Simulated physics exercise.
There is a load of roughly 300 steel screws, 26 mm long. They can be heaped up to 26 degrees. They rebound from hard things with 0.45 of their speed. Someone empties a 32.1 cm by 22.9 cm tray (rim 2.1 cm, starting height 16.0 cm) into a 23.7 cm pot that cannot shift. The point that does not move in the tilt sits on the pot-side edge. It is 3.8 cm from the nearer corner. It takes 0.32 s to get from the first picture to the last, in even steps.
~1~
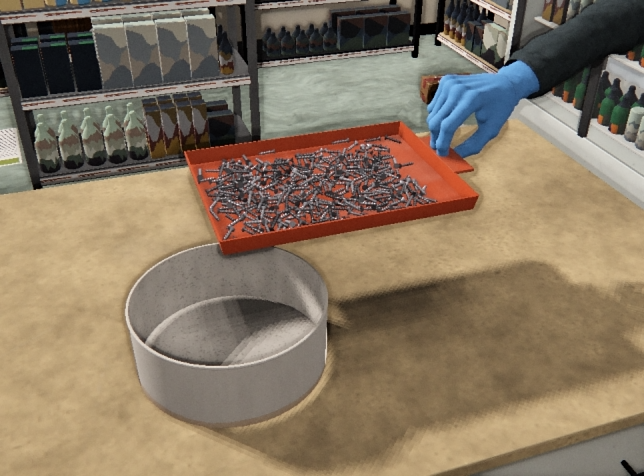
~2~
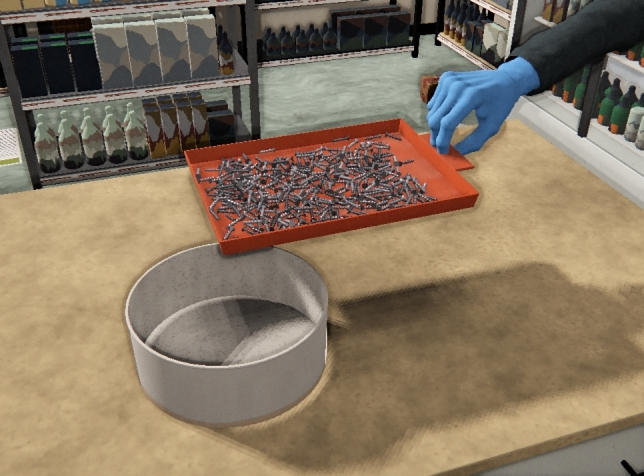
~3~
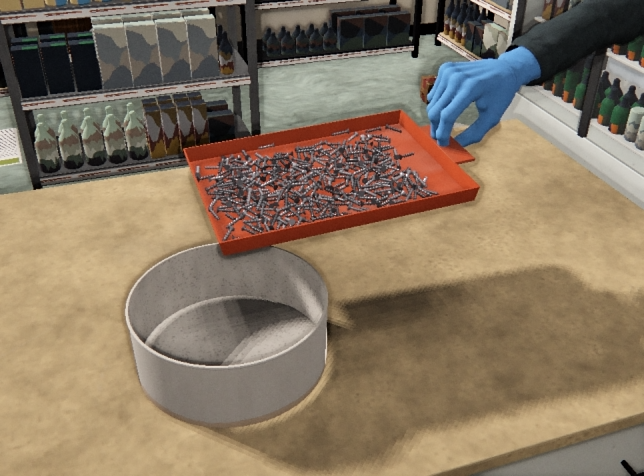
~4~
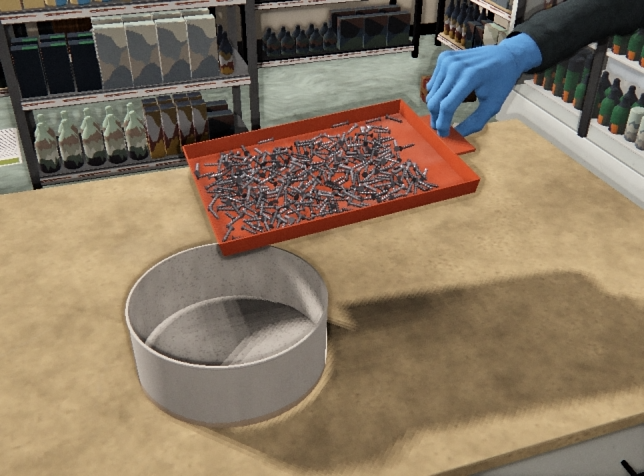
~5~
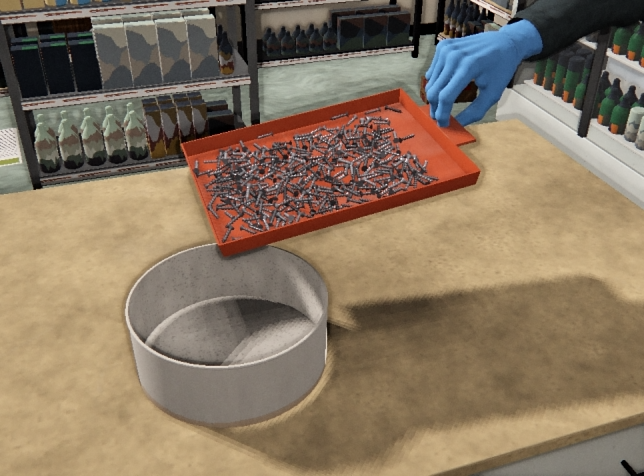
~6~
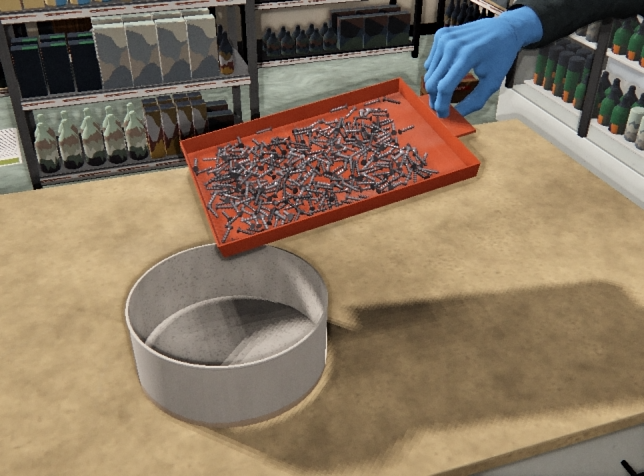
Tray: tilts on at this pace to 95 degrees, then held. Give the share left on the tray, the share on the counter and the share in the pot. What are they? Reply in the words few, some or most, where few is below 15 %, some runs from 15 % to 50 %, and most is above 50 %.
Shares - tray: Few; counter: Few; pot: Most.
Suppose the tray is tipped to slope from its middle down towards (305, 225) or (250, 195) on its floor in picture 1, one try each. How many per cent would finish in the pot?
95 and 35 %.
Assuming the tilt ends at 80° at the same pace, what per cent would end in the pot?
Around 95 in a hundred.
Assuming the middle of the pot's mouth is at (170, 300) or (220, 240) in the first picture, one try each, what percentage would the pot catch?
About 100 and 20 per cent.
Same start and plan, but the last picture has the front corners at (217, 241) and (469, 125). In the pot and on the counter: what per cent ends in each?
In the pot: 45 per cent; on the counter: 55 per cent.
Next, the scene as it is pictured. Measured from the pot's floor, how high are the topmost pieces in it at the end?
About 3.5 centimetres.
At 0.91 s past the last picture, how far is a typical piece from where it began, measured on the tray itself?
9 cm.
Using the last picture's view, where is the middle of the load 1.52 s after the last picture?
Around (197, 268).
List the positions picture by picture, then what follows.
The first frame shows tray tilt 0 degrees, front corners at (223, 239) and (475, 194); middle of the pieces at (309, 183); pot at (228, 297).
The second frame shows tray tilt 1 degrees, front corners at (223, 239) and (475, 192); middle of the pieces at (309, 182).
The third frame shows tray tilt 3 degrees, front corners at (222, 240) and (476, 186); middle of the pieces at (308, 178).
The fourth frame shows tray tilt 6 degrees, front corners at (222, 241) and (476, 178), lowest corner left front; middle of the pieces at (308, 173).
The fifth frame shows tray tilt 8 degrees, front corners at (221, 242) and (476, 170), lowest corner left front; middle of the pieces at (307, 169).
The sixth frame shows tray tilt 11 degrees, front corners at (221, 243) and (476, 162), lowest corner left front; middle of the pieces at (306, 164); pot at (228, 297).
Then, 0.91 s after the last picture, tilt 50 degrees; the tray holds 100 %, the pot 0 %.
Then, 1.52 s after the last picture, tilt 76 degrees; the tray holds 45 %, the pot 45 %.
Then, 2.18 s after the last picture, tilt 95 degrees; the tray holds 0 %, the pot 100 %.
In the end, tray 0 %, counter 0 %, pot 100 %.
